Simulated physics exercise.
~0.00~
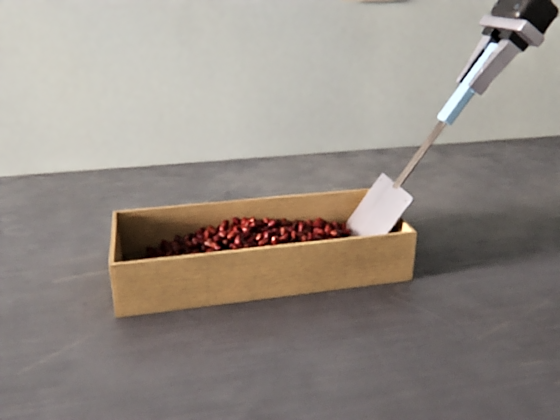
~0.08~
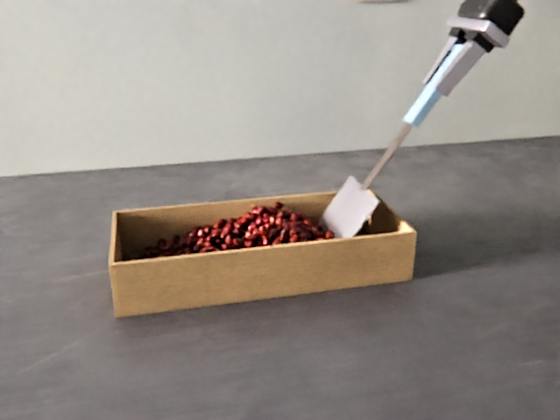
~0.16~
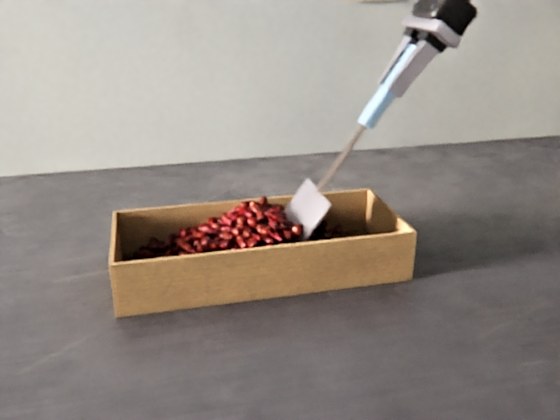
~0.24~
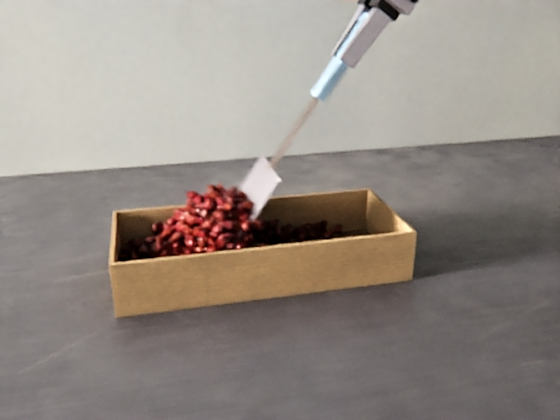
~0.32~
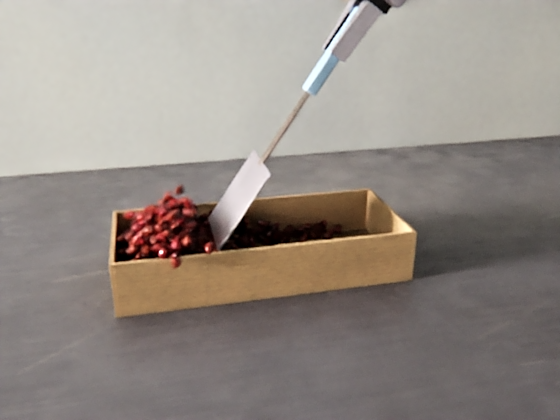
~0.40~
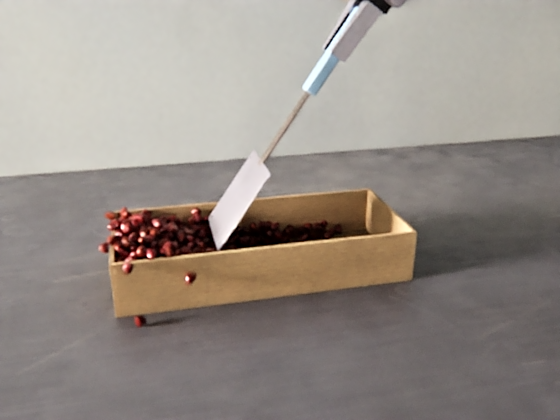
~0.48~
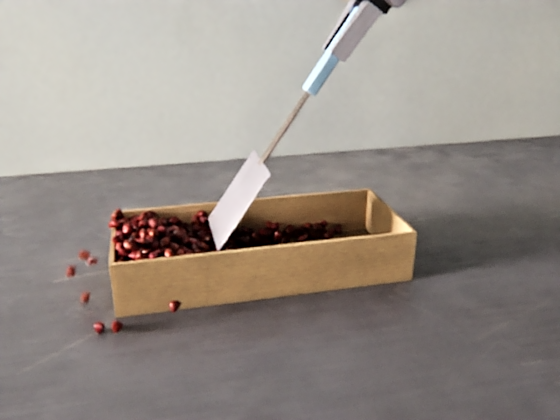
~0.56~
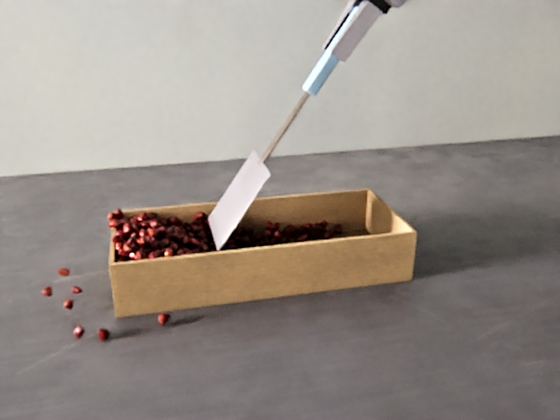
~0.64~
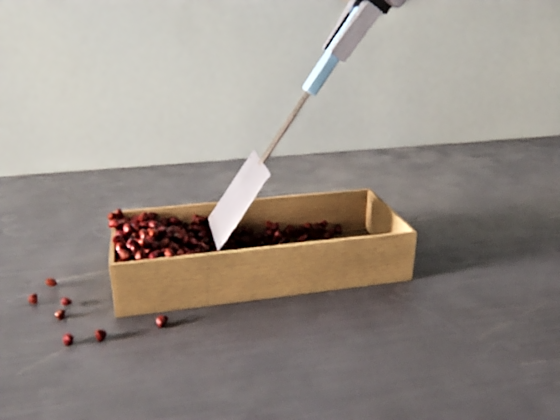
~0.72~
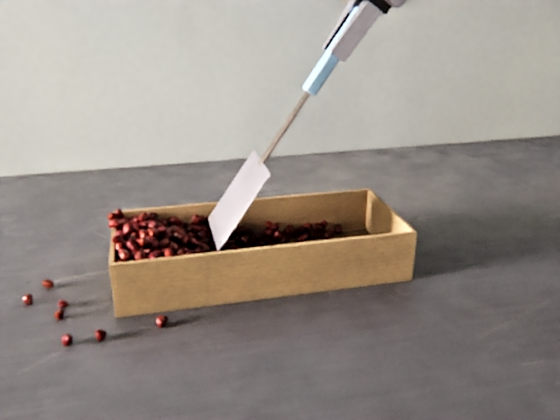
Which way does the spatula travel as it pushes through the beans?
The spatula travels to the left, starting near the right end of the tray and stopping left of its middle.
